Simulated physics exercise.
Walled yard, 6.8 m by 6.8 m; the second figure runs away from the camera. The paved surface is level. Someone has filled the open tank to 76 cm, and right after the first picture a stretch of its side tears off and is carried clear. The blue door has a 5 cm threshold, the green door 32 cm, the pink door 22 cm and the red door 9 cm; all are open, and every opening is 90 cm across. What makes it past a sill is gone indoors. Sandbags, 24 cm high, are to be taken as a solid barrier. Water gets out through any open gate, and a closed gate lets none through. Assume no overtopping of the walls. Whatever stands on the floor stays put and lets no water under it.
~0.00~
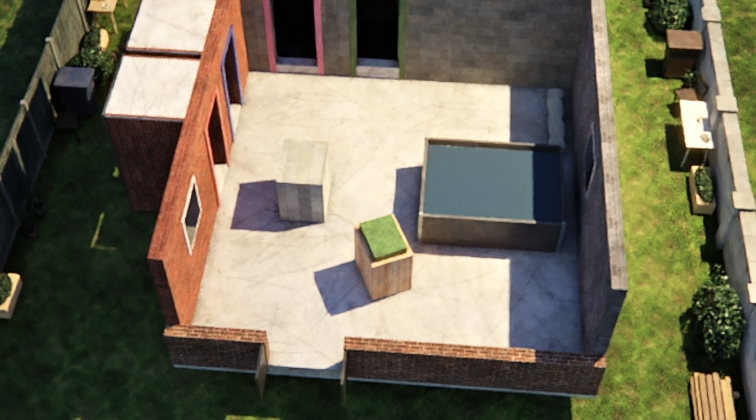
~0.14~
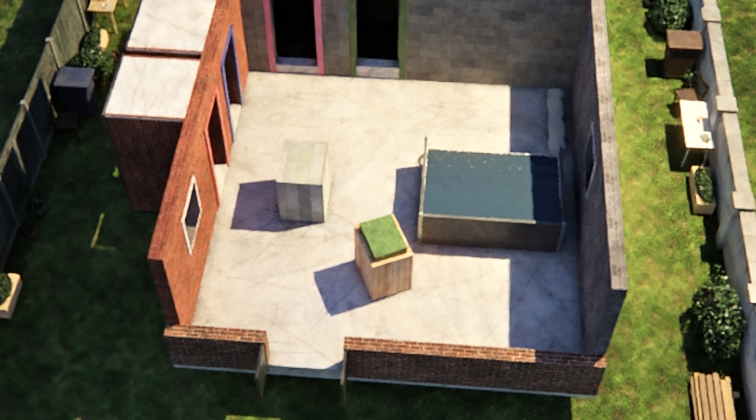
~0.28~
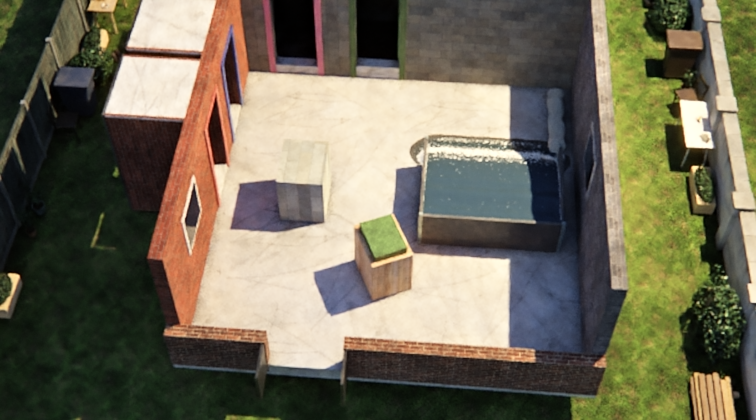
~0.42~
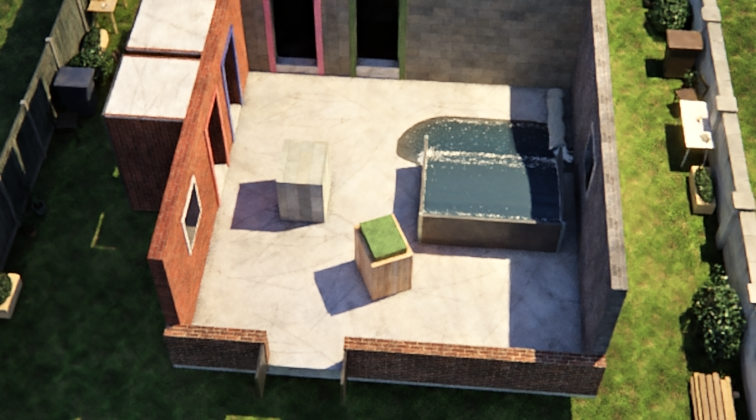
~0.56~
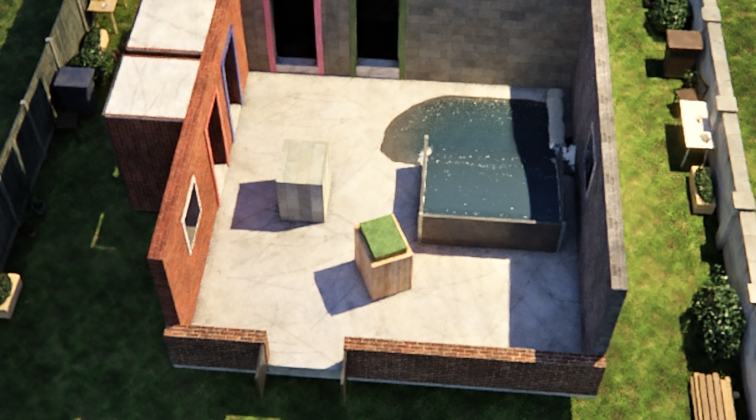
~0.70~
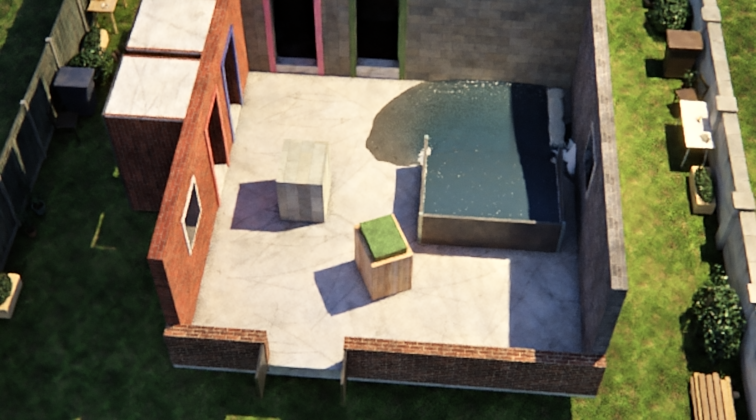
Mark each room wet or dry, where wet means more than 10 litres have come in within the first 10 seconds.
Blue door - wet, green door - dry, pink door - dry, red door - wet.
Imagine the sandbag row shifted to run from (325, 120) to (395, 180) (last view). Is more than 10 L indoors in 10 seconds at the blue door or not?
After that, blue comes out too high.
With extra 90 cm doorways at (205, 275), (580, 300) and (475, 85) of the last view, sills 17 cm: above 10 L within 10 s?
In turn: Short of it, short of it, beyond it.
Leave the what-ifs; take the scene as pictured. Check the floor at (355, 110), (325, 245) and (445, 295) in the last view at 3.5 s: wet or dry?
Point 1: Reached; point 2: Unreached; point 3: Unreached.
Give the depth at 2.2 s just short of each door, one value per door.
In centimetres - blue: 0, green: 23, pink: 10, red: 0.
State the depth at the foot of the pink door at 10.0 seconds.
9.5 cm.
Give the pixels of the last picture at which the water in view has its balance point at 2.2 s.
(476, 138).
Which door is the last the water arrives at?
The final one is the red door.
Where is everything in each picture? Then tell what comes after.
In the first picture, the open tank at (492, 182) is whole and still, 76 cm deep.
In the second picture, the front is at (421, 163), 1.4 m from the gap on the open tank's far side; 0.6 m2 of floor is under water; 76 cm left at the back of the open tank.
In the third picture, water pours out on the open tank's far side and has run 1.5 m, to (416, 149); typically 15 cm deep outside, 75 cm at the open tank's back.
In the fourth picture, the front is at (405, 139), 1.9 m from the gap on the open tank's far side; 3.7 m2 of floor is under water; 69 cm left at the back of the open tank.
In the fifth picture, water pours out on the open tank's far side and has run 2.2 m, to (398, 121); typically 11 cm deep outside, 63 cm at the open tank's back.
In the sixth picture, the front is at (433, 81), 2.7 m from the gap on the open tank's far side; 7.6 m2 of floor is under water; 64 cm left at the back of the open tank.
After 1.4 s water covers 25 % of the floor and is deepest (55 cm) near (504, 96); blue door not reached, green door 19 cm at the sill, 0 L in, pink door not reached, red door not reached.
After 2.2 s water covers 30 % of the floor and is deepest (52 cm) near (564, 93); blue door not reached, green door 23 cm at the sill, 0 L in, pink door 10 cm at the sill, 0 L in, red door not reached.
After 3.5 s water covers 50 % of the floor and is deepest (32 cm) near (257, 75); blue door 21 cm at the sill, 47 L in, green door 15 cm at the sill, 0 L in, pink door 9 cm at the sill, 0 L in, red door 6 cm at the sill, 0 L in.
After 6.0 s water covers 80 % of the floor and is deepest (20 cm) near (235, 137); blue door 18 cm at the sill, 232 L in, green door 7 cm at the sill, 0 L in, pink door 16 cm at the sill, 0 L in, red door 13 cm at the sill, 29 L in.
After 10.0 s water covers 95 % of the floor and is deepest (12 cm) near (566, 138); blue door 10 cm at the sill, 344 L in, green door 11 cm at the sill, 0 L in, pink door 9 cm at the sill, 0 L in, red door 7 cm at the sill, 37 L in.
